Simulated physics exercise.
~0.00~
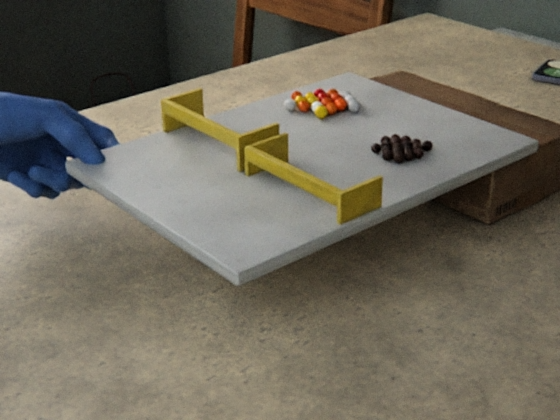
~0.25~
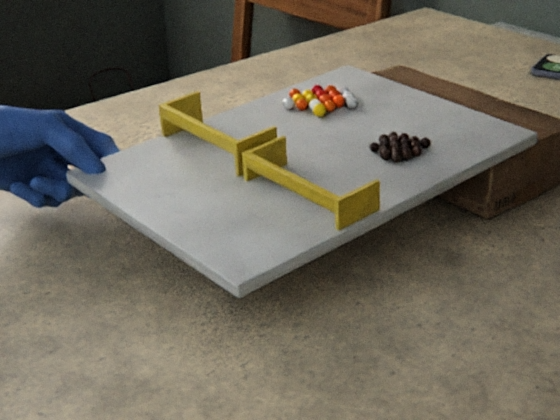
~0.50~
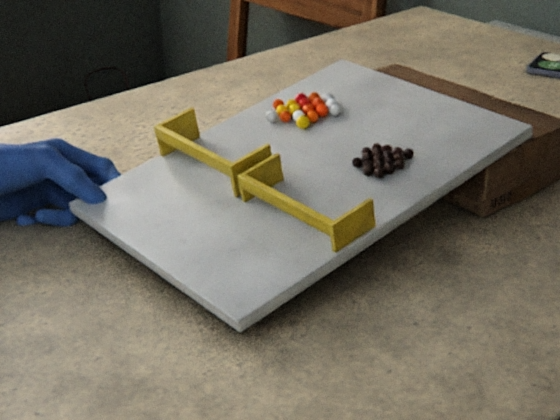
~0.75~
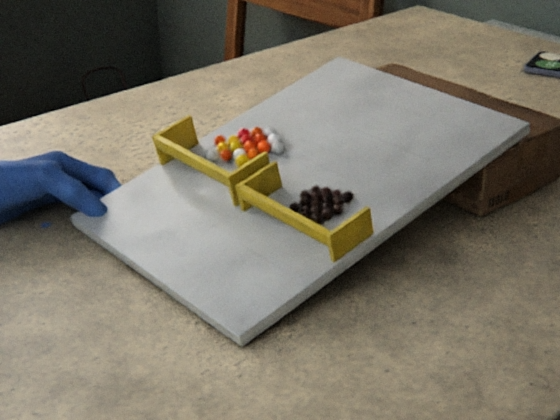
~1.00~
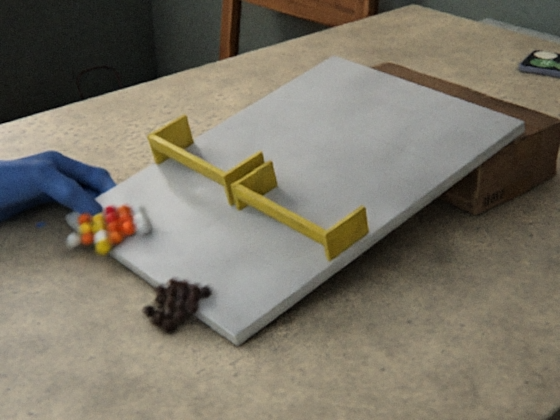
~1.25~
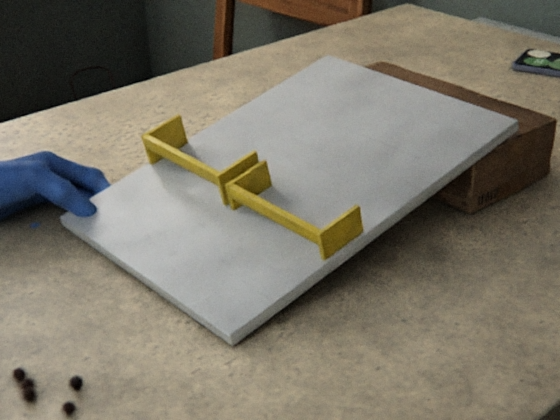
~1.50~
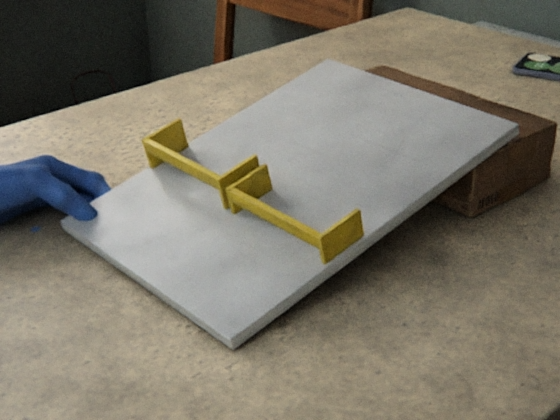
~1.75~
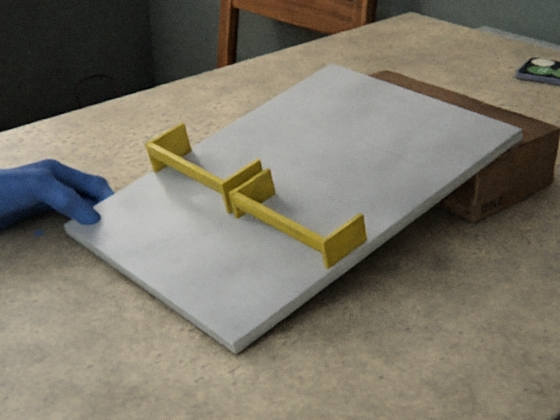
On a tabletop, a blue-gloved hand slowly lowered the left end of a gray board propped on a brown block, until two clusters of small balls, one dark and one colorful, slid down under the yellow gates and off the board, leaving it empty.
